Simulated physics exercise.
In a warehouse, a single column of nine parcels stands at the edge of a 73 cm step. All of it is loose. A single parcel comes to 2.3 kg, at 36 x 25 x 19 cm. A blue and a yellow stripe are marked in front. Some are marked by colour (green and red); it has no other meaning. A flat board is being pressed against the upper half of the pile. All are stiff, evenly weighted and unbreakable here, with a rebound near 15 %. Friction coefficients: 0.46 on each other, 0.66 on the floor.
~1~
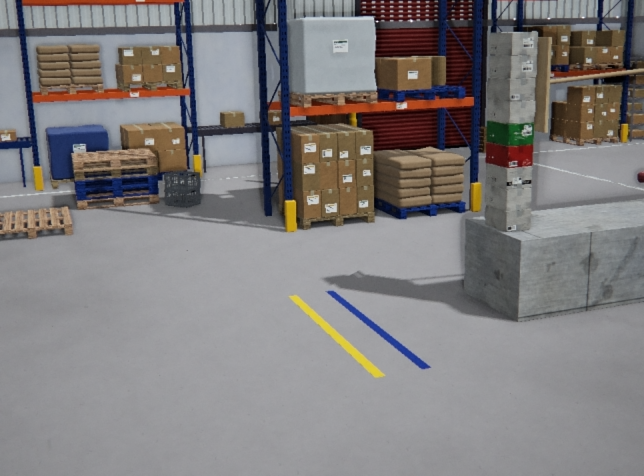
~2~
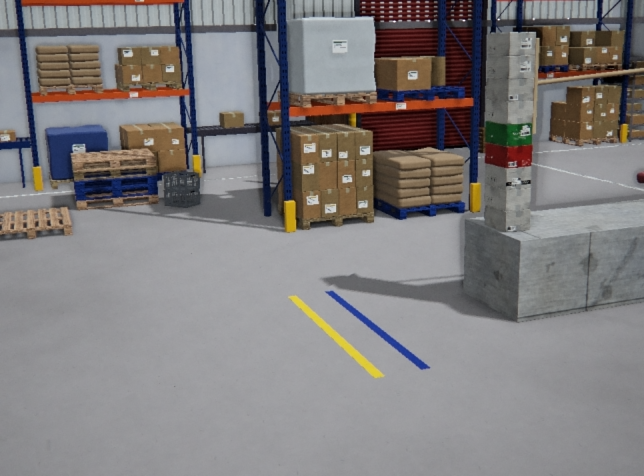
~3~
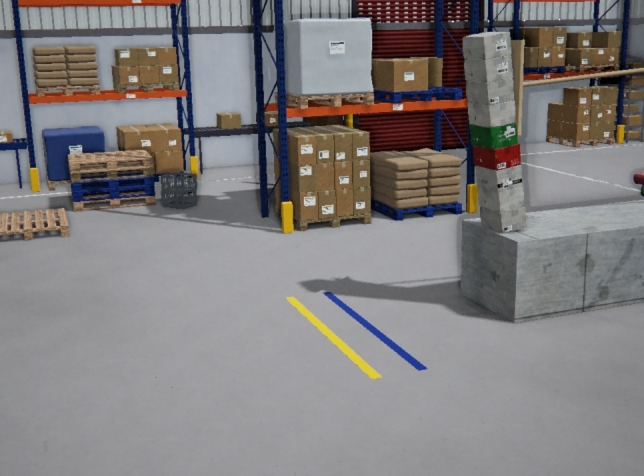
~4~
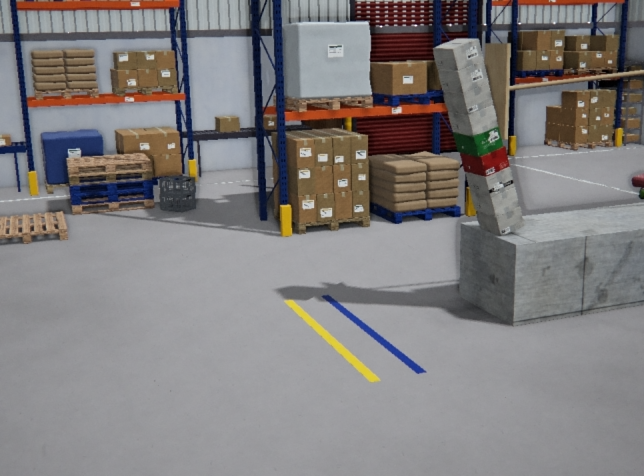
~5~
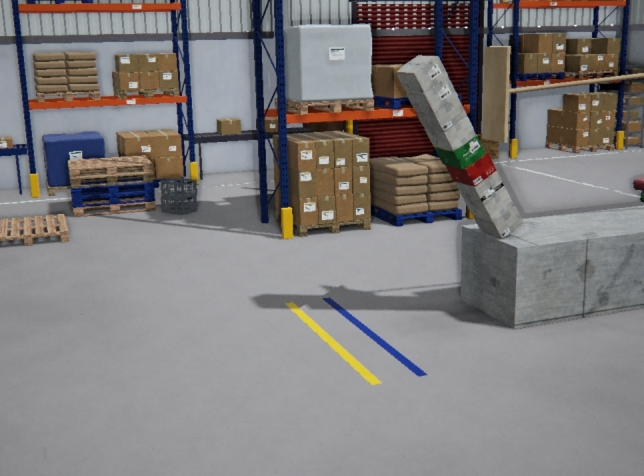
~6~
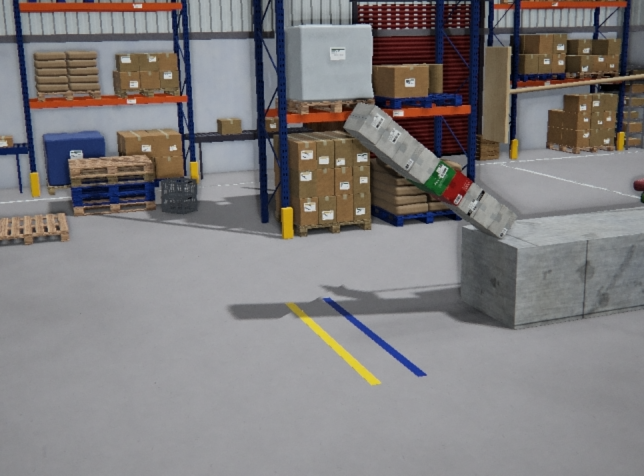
In this clip, a flat board presses against the upper part of a column of gray parcels, one green and one red among them, on a concrete ledge in a warehouse, and the whole column leans steeply to the left.
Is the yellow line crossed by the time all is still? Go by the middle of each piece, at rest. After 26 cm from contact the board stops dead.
Yes, the spill crosses the yellow line.
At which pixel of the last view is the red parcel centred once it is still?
Near (403, 314).
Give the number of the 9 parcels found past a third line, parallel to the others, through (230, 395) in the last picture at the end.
It comes to 0.
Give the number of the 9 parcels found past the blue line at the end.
The count is 4.
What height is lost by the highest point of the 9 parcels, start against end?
Some 220 cm lower.
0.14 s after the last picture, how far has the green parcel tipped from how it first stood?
Roughly 70°.
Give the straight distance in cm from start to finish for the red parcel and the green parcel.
Red 160, green 190.
Then, 0.14 s after the last picture, none of the 9 parcels past the yellow line, 9 disturbed; red parcel leaning 74°, 41 cm lower; green parcel leaning 73°, 56 cm lower.
Then, 0.38 s after the last picture, 3 of the 9 parcels past the yellow line; red parcel on its side; green parcel on its side.
At rest, 3 of the 9 parcels past the yellow line; green parcel on its side; red parcel on its side. The farthest middle lies 51 cm beyond that line. As the last picture would show them, middles, green parcel near (382, 316), red parcel near (403, 314).
